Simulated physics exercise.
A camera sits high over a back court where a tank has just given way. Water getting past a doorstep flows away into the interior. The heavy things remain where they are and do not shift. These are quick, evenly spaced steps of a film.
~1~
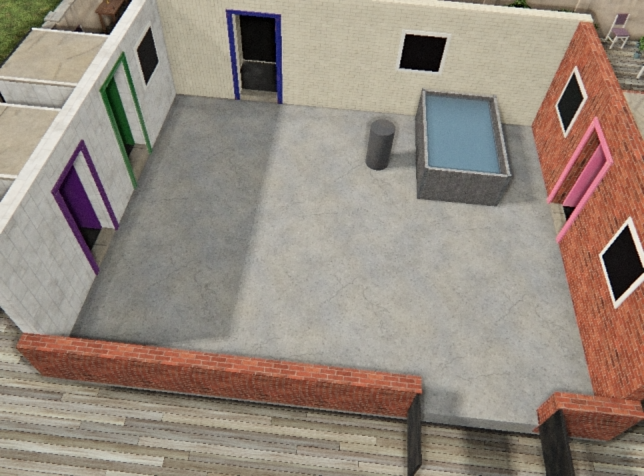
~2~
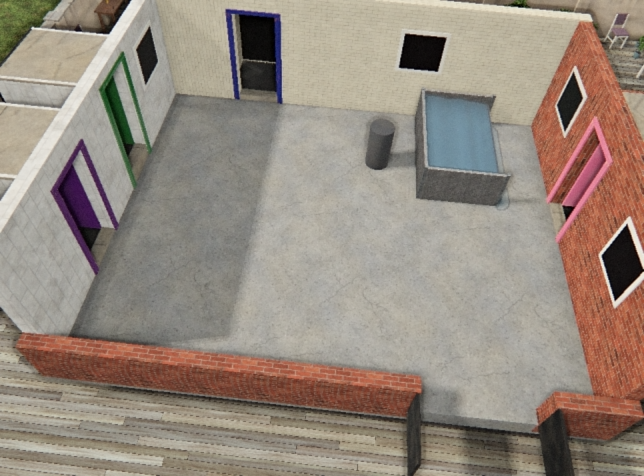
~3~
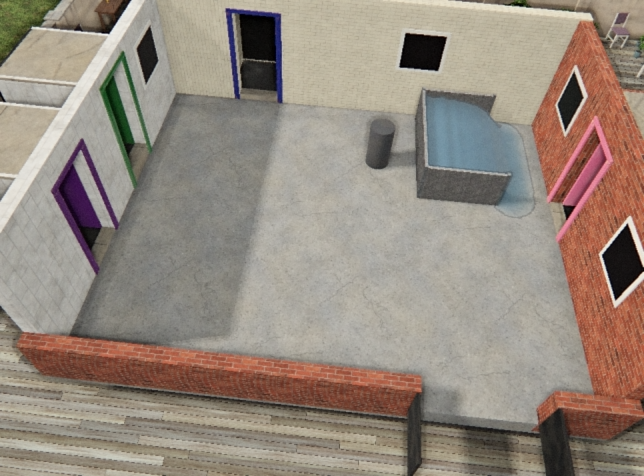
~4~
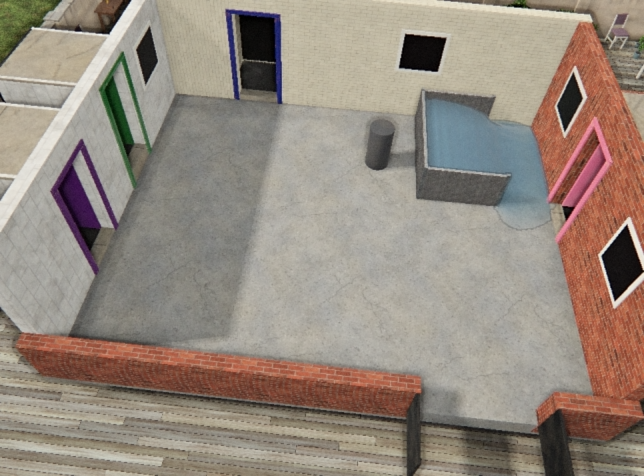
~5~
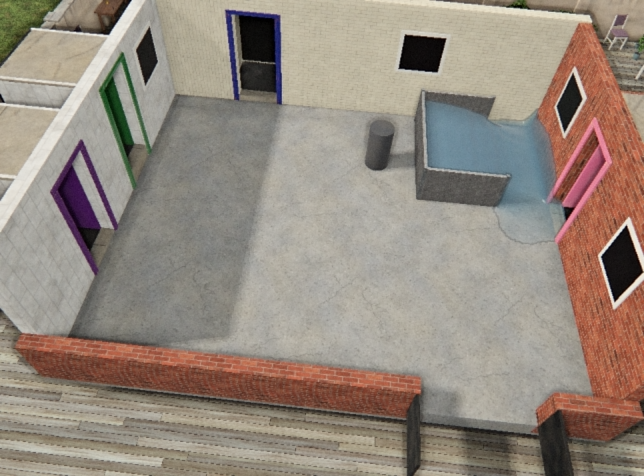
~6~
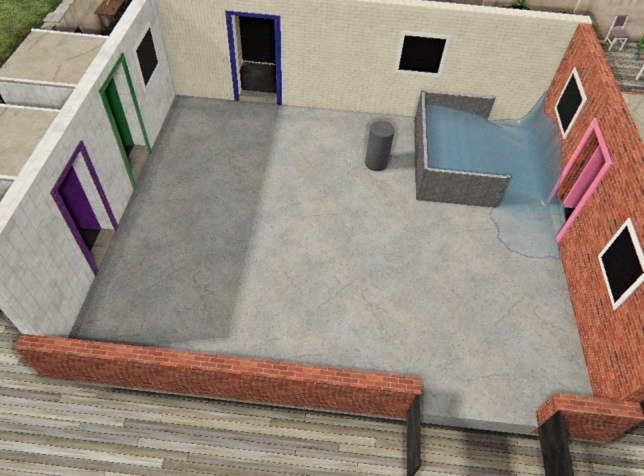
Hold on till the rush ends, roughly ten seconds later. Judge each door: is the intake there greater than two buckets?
Pink door, greater; purple door, not greater; blue door, not greater; green door, not greater.
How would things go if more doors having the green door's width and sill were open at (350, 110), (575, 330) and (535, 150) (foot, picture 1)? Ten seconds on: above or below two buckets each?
Taking the new doors in the order given: The first comes up short, the second comes up short, the third tops it.
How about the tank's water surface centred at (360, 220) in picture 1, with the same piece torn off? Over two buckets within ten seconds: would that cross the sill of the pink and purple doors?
I'd say the pink door runs past the limit and the purple door remains below.
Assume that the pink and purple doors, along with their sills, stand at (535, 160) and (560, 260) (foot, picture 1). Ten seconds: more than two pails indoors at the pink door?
I'd say pink overflows.
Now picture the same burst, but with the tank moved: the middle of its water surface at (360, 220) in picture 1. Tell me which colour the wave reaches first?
It would be the one in pink.
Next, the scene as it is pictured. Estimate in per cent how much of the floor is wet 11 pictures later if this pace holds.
20 %, roughly.
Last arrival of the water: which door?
My answer: The one in purple.
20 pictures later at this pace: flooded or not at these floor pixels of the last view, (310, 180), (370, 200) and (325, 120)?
The three points read clear, clear and soaked through.
A moment on, water covers 10 % of the floor; the pink door far over two buckets in, the purple door not reached, the blue door not reached, the green door not reached.
Next, water covers 20 % of the floor; the pink door far over two buckets in, the purple door not reached, the blue door not reached, the green door not reached.
Then, water covers 35 % of the floor; the pink door far over two buckets in, the purple door not reached, the blue door wet at the sill, nothing in, the green door not reached.
Later, water covers 35 % of the floor; the pink door far over two buckets in, the purple door not reached, the blue door wet at the sill, nothing in, the green door wet at the sill, nothing in.
In the end, water covers 55 % of the floor; the pink door far over two buckets in, the purple door wet at the sill, nothing in, the blue door wet at the sill, nothing in, the green door wet at the sill, nothing in.
